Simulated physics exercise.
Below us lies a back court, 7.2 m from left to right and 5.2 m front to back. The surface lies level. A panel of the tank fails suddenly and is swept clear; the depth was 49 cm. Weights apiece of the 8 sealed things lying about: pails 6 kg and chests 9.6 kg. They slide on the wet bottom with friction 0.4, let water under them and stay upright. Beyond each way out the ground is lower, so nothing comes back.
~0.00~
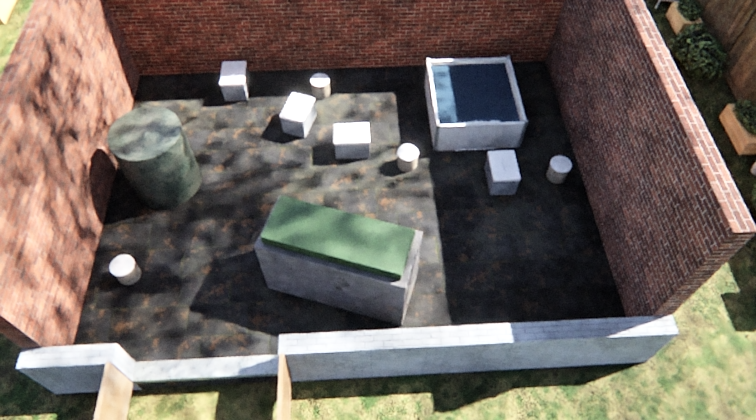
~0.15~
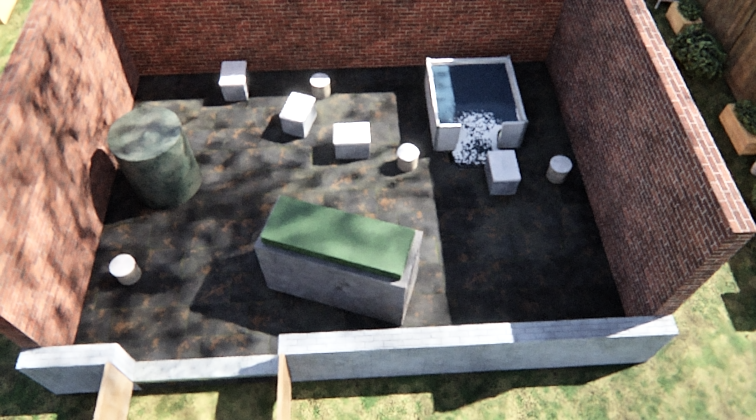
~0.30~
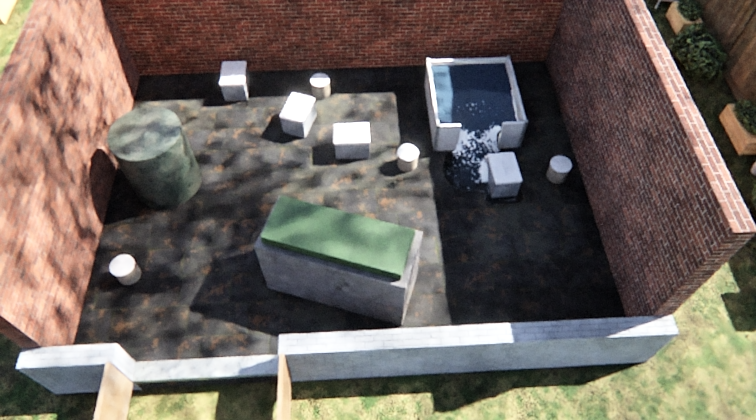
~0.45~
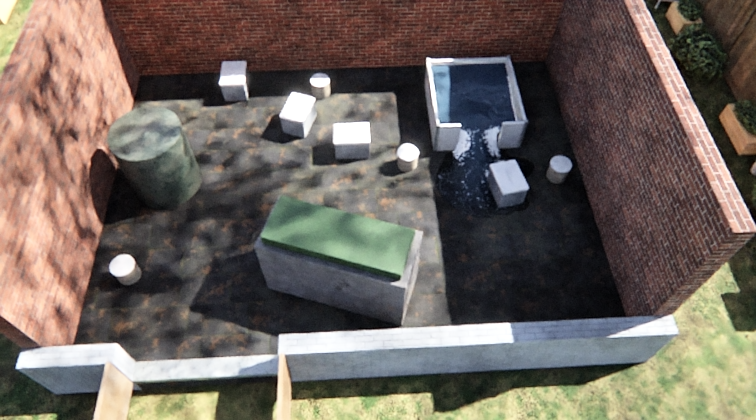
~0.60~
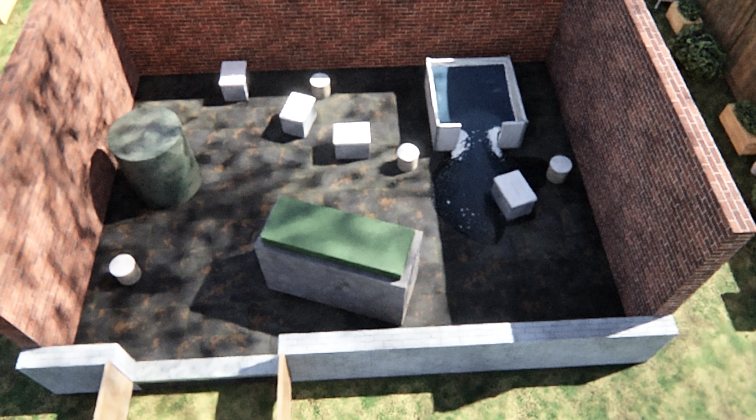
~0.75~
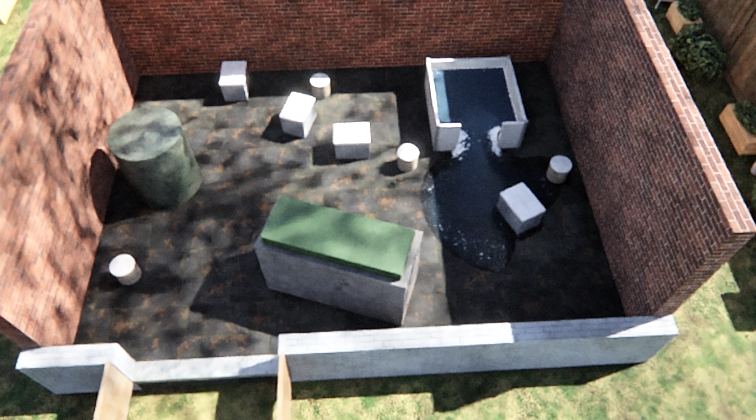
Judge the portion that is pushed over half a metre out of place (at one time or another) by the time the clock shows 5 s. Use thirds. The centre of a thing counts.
That comes to under a third.
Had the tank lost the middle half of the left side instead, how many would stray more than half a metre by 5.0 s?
Then 4.
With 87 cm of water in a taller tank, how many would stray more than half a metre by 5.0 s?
Then 2.
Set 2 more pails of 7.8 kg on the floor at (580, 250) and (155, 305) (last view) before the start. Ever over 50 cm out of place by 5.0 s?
In that order: Past it, less.
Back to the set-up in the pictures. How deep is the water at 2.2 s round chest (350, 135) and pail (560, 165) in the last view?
About 0 and 2 cm.
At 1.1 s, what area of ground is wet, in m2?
Some 8.0 m2.
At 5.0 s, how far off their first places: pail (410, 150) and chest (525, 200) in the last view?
In that order: 0 cm, 140 cm.
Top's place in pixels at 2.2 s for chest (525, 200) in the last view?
Near (598, 307).
After 1.1 s 1 of 8 are over 50 cm from their spots; 0 afloat.
After 2.2 s 1 of 8 are over 50 cm from their spots; 1 afloat.
After 3.5 s 1 of 8 are over 50 cm from their spots; 1 afloat.
After 5.0 s 1 of 8 are over 50 cm from their spots, and 1 have been at some point; 1 afloat.
